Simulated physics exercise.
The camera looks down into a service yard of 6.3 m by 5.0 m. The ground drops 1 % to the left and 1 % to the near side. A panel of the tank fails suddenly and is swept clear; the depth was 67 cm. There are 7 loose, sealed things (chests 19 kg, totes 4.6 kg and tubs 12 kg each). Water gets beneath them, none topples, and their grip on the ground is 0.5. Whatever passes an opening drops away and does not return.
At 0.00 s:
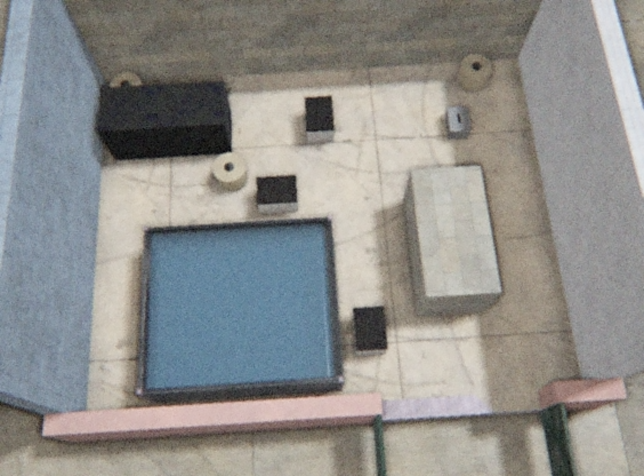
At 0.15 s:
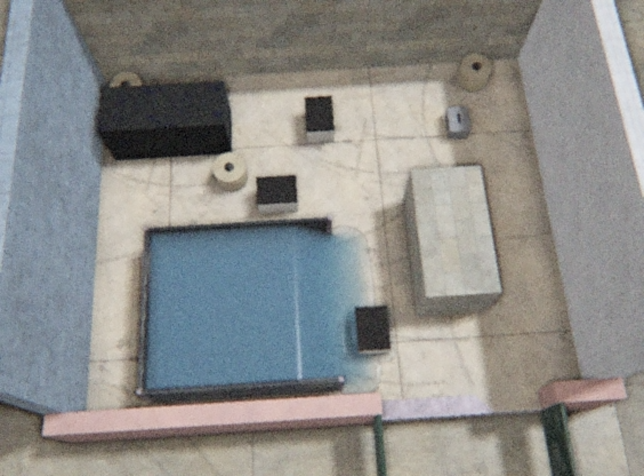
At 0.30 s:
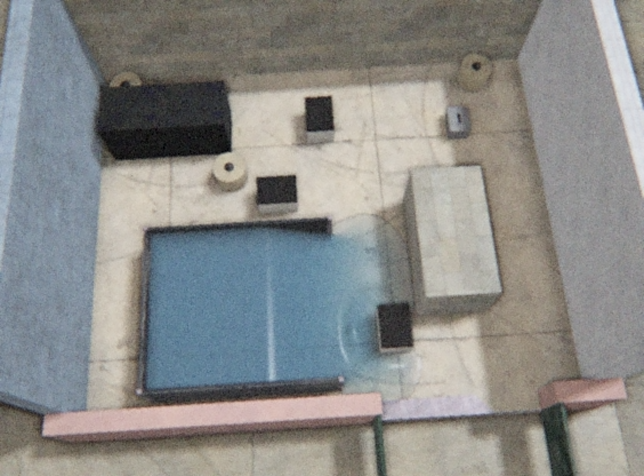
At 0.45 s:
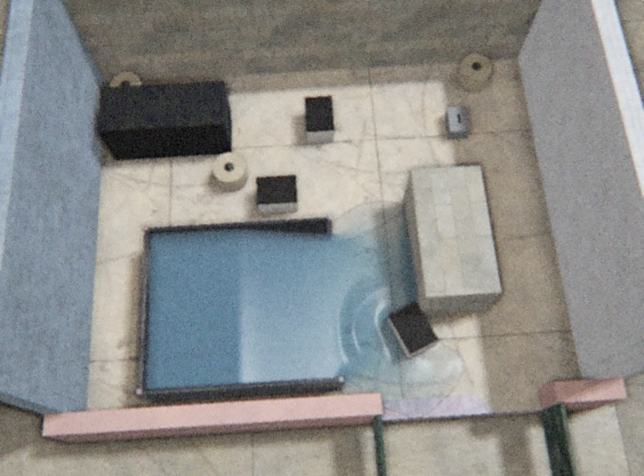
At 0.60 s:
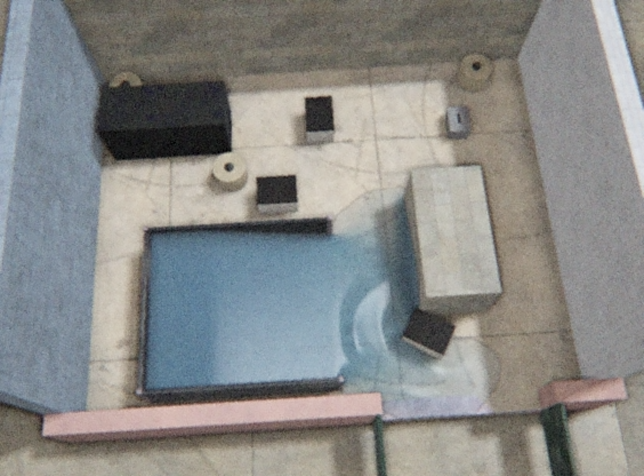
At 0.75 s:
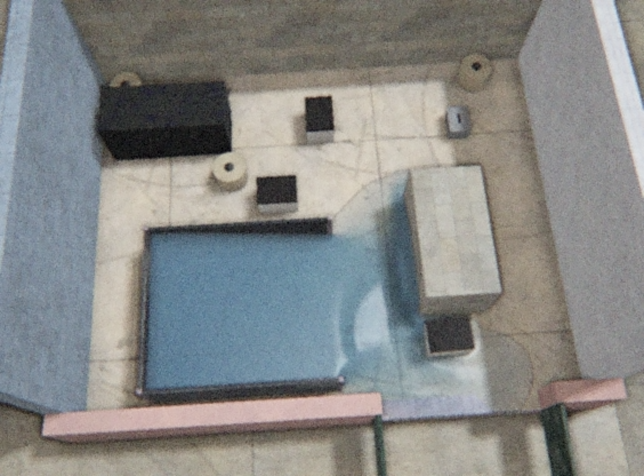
Blue water spreads right from a tank and pushes a dark box past a pale block.
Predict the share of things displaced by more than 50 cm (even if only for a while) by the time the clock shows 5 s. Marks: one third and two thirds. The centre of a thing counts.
It is one to two thirds.
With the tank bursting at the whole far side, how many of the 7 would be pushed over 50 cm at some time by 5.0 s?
Then 5.
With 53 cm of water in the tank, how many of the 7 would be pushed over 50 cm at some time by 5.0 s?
In that case 2 of them.
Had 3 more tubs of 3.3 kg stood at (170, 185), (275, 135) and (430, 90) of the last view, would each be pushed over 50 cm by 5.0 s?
In that order: Less, past it, past it.
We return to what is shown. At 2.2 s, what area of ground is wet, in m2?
About 18 m2.
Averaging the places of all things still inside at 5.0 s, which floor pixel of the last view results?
Around (308, 141).
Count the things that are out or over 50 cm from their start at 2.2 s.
1 of them.
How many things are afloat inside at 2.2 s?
1 of them.
After 1.1 s 1 of 7 are over 50 cm from their spots; 0 afloat.
After 2.2 s 1 of 7 are over 50 cm from their spots; 1 afloat.
After 3.5 s 3 of 7 are over 50 cm from their spots; 3 afloat.
After 5.0 s 4 of 7 are over 50 cm from their spots, and 4 have been at some point; 5 afloat.
